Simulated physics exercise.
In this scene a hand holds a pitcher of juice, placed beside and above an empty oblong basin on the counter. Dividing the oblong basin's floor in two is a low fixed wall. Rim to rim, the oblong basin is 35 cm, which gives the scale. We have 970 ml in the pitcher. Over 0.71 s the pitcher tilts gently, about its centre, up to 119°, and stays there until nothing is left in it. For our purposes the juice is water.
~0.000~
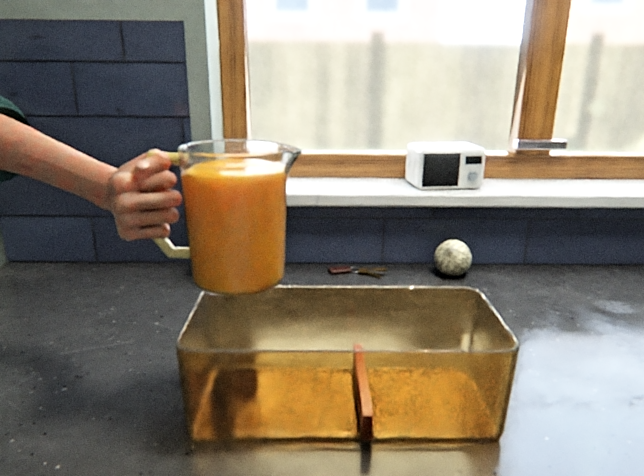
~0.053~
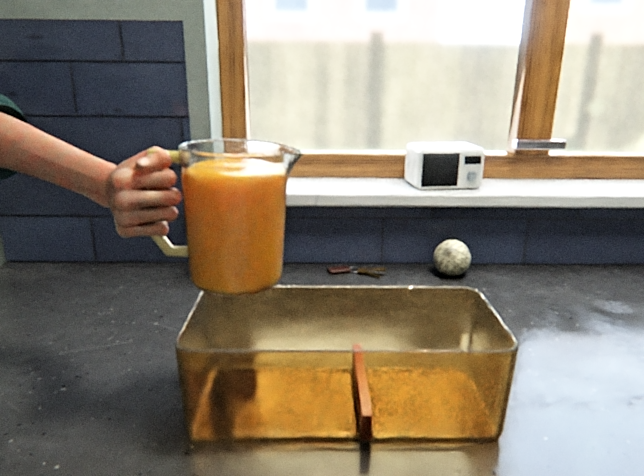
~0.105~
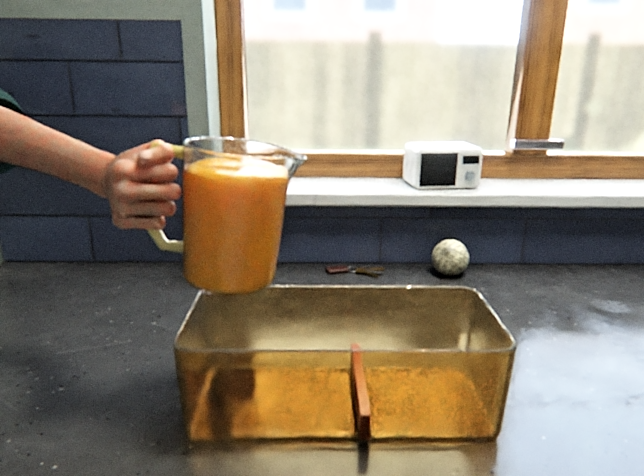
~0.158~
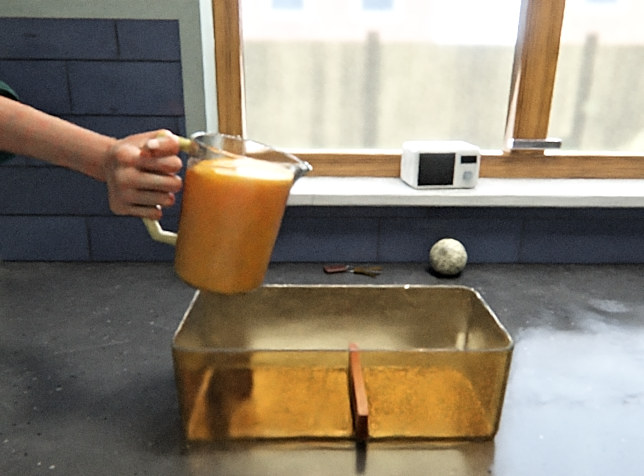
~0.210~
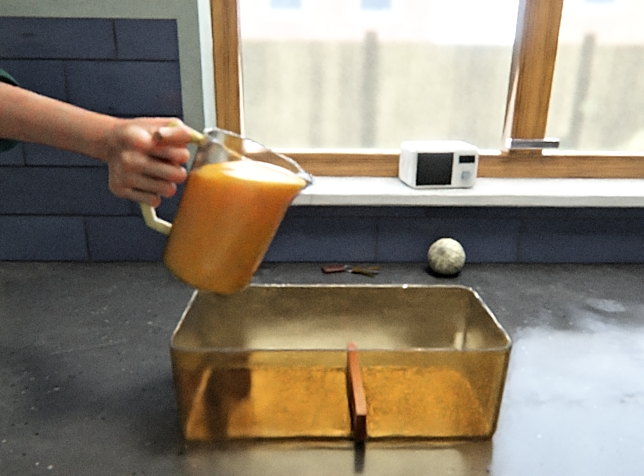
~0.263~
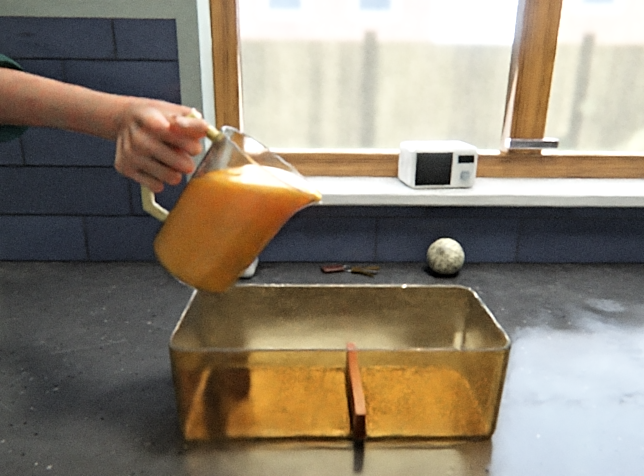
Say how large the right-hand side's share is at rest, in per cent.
Its share is roughly 34 per cent.
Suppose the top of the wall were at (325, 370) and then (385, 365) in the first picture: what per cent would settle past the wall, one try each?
First try about 80 %, second try about 10 %.
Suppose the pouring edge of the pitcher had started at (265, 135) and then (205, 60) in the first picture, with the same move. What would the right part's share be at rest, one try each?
First 15, then 20 per cent.
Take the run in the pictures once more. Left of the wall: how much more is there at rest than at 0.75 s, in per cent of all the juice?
Roughly 6 percent.
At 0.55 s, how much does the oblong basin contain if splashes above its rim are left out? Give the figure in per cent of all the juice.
Roughly 26 percent.
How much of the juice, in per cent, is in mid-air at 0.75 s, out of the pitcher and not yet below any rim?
Roughly 8 %.
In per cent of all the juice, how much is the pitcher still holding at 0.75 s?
9 per cent or thereabouts.
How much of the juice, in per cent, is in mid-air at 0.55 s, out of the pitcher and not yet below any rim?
At that moment, about 18 percent.
After 0.55 s the tilt is 104° and 56 per cent is still to pour, 7 is left of the wall and 19 right of it.
After 0.75 s the tilt is 119° and 9 per cent is still to pour, 54 is left of the wall and 29 right of it.
After 0.97 s the tilt is 119° and 0 per cent is still to pour, 59 is left of the wall and 31 right of it.
After 1.21 s the tilt is 119° and 0 per cent is still to pour, 62 is left of the wall and 32 right of it.
In the end 60 per cent lies left of the wall, 34 right of it and 6 outside.
